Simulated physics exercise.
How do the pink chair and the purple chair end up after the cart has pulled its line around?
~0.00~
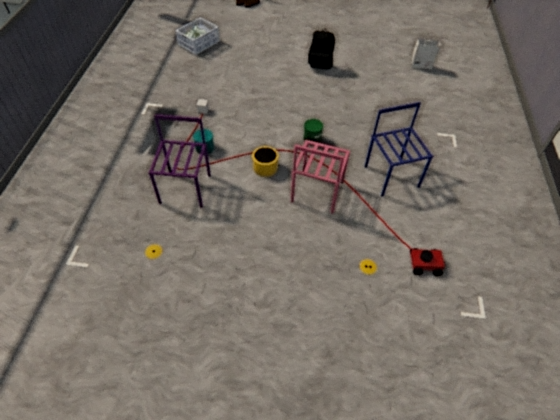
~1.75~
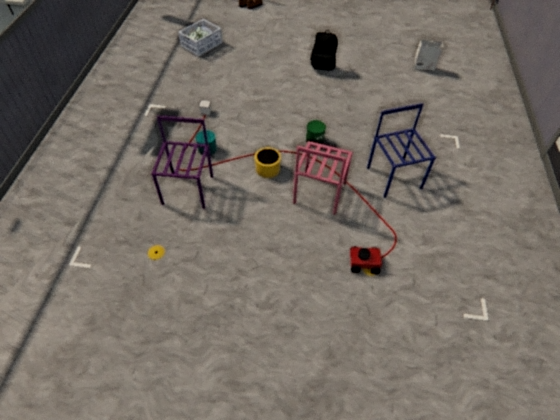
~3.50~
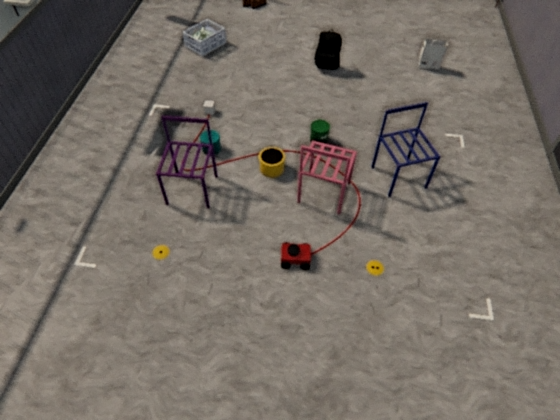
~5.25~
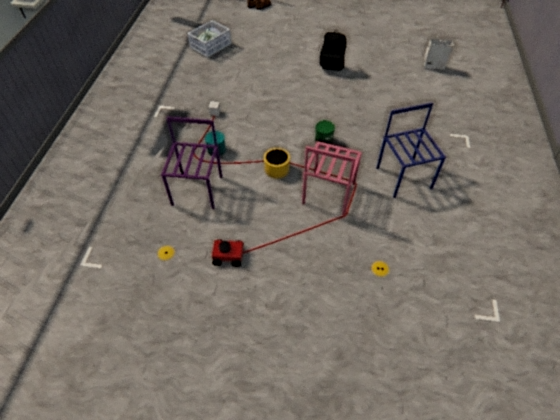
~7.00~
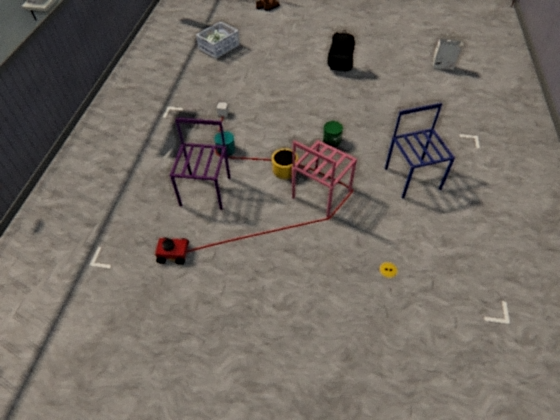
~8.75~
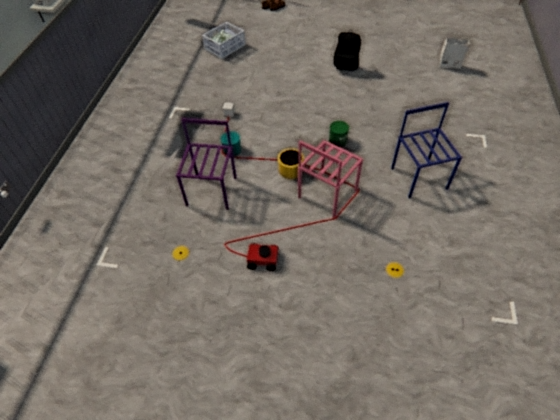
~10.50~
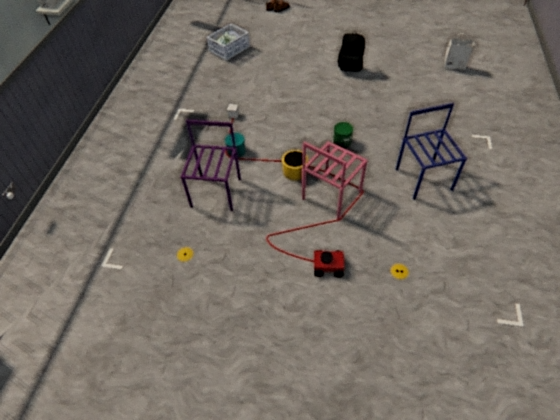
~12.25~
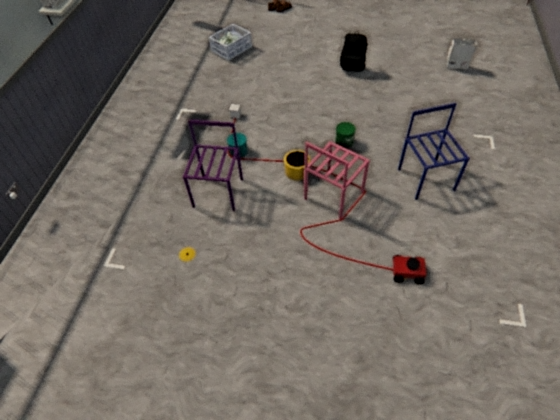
The pink chair is shifted out of place, turned a little from how it first stood. The purple chair hardly stirs.
